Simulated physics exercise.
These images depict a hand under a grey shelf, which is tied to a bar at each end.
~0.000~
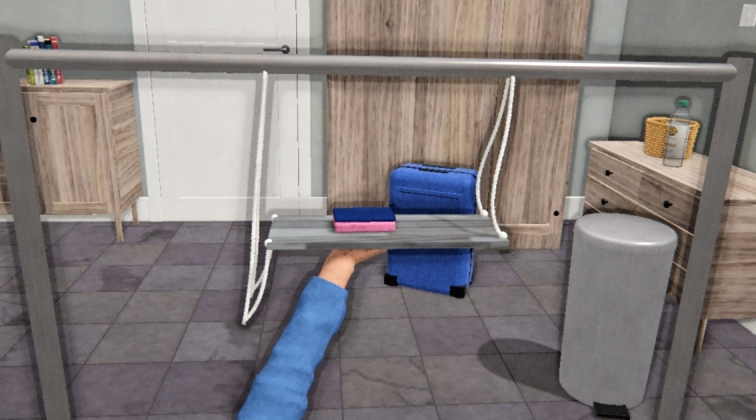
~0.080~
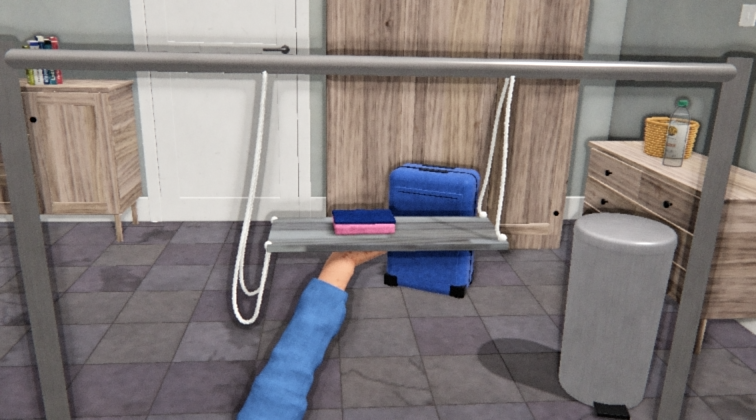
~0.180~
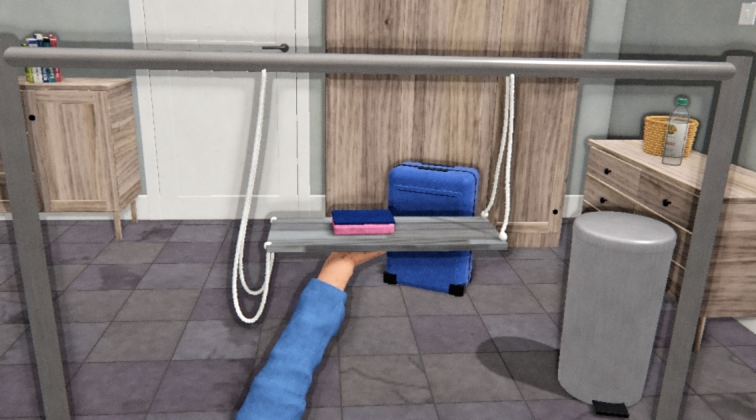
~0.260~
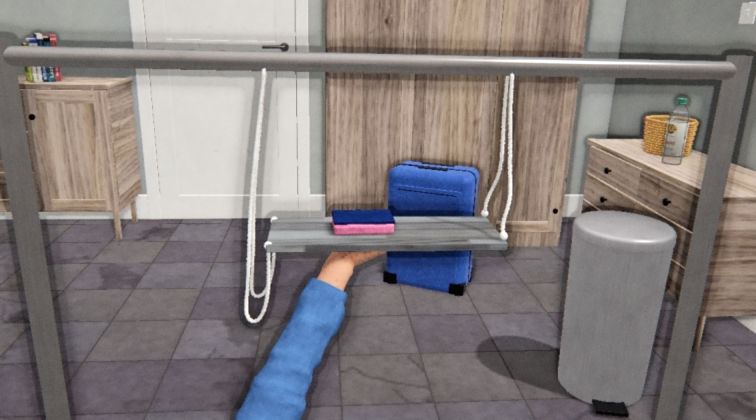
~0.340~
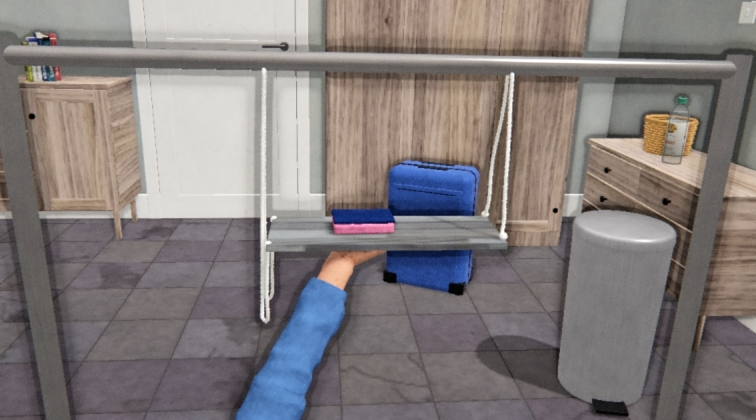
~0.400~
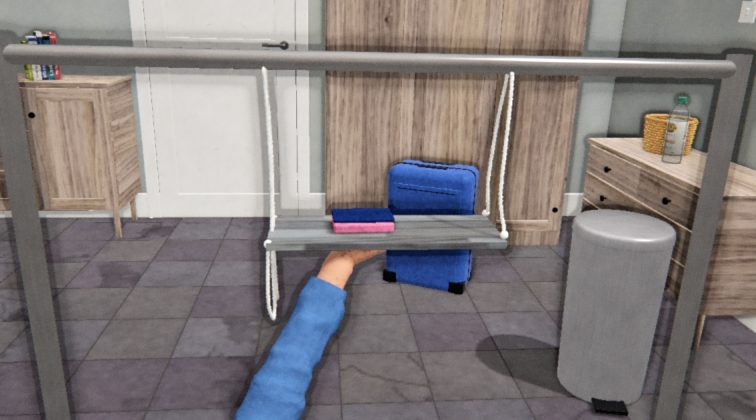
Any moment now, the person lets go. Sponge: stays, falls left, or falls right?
It comes off at the left.
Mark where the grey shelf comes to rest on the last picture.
Middle at (416, 308) in the last picture.
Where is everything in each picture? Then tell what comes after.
Sponge (364, 220); grey shelf (390, 245), in the first picture.
Sponge (363, 222), in the second picture.
Sponge (363, 223), in the third picture.
Sponge (363, 222); grey shelf (389, 248), in the fourth picture.
Sponge (363, 222), in the fifth picture.
Sponge (362, 221); grey shelf (389, 247); left strings slack, hanging in a loop; right strings almost straight, in the sixth picture.
After 1.18 s, board tipped 36° down to the left; sponge on the floor.
After 1.80 s, board tipped 51° down to the left; sponge on the floor.
In the end, board tipped 49° down to the left; sponge on the floor. The sponge falls from the left end.
